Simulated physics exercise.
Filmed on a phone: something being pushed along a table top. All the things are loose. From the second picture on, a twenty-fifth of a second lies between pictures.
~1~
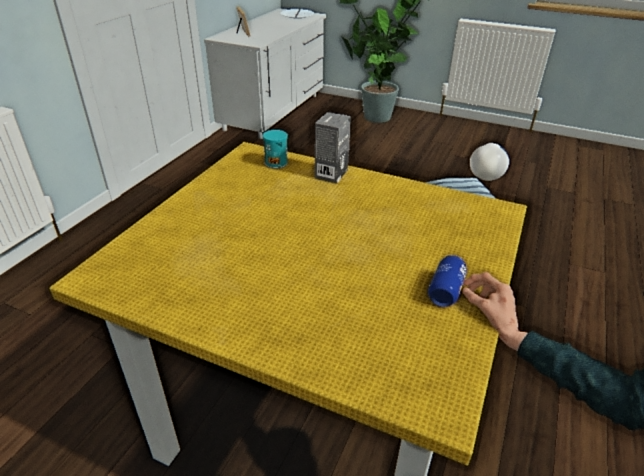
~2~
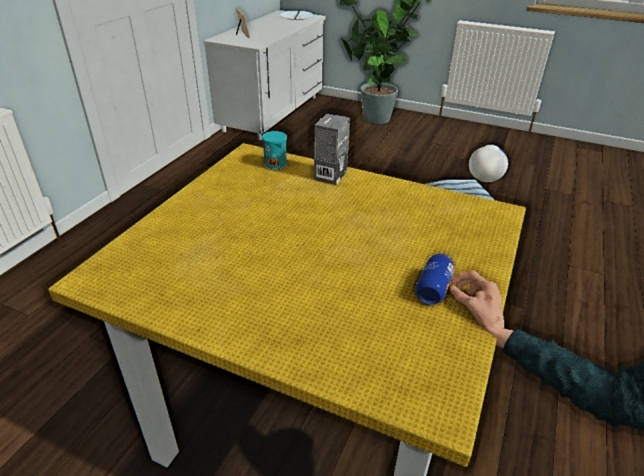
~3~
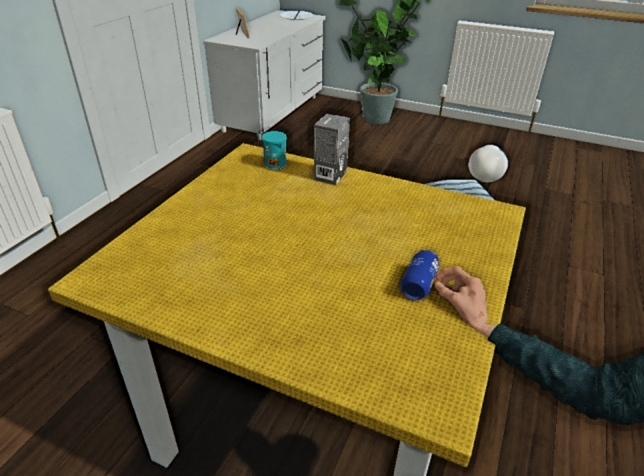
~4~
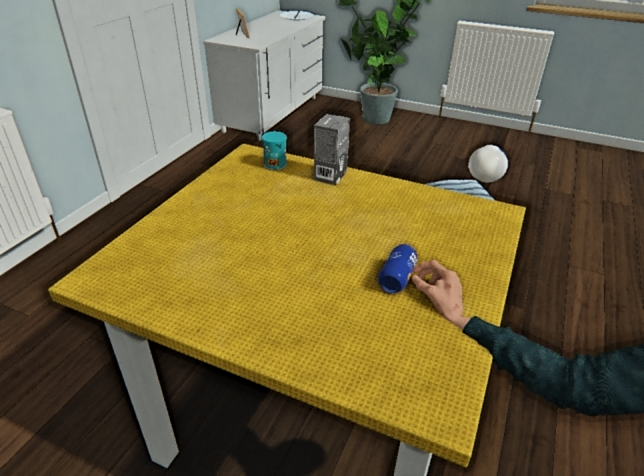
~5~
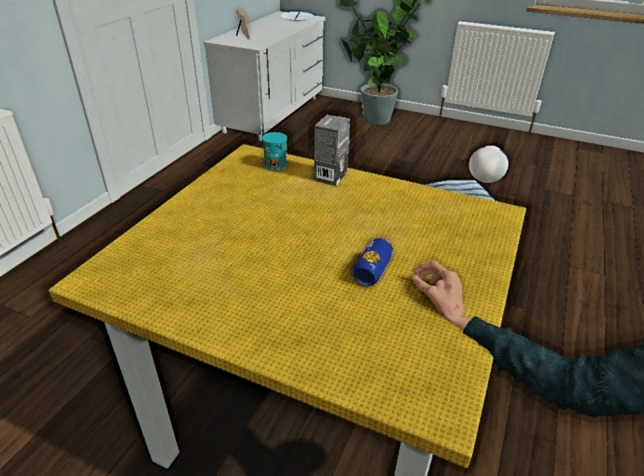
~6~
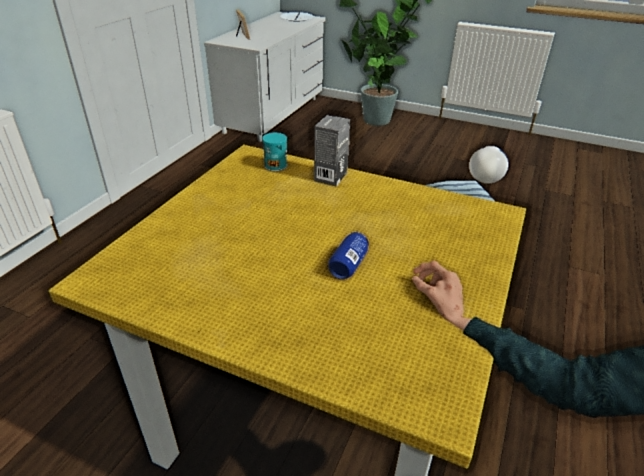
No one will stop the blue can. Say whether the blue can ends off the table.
The blue can drops to the floor.
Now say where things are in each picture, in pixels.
In the first frame, under the hand; blue can (448, 281).
In the second frame, under the hand; blue can (435, 279).
In the third frame, under the hand; blue can (420, 275).
In the fourth frame, blue can (398, 269).
In the fifth frame, blue can (373, 262) displaced about its own width.
In the sixth frame, blue can (349, 255) displaced well along.
Then, 0.20 s past the last view, blue can displaced well along near (241, 225).
Then, 0.50 s past the last view, blue can now off the table.
Then, 0.80 s past the last view, things are still on the move.
Finally, off the table, blue can.
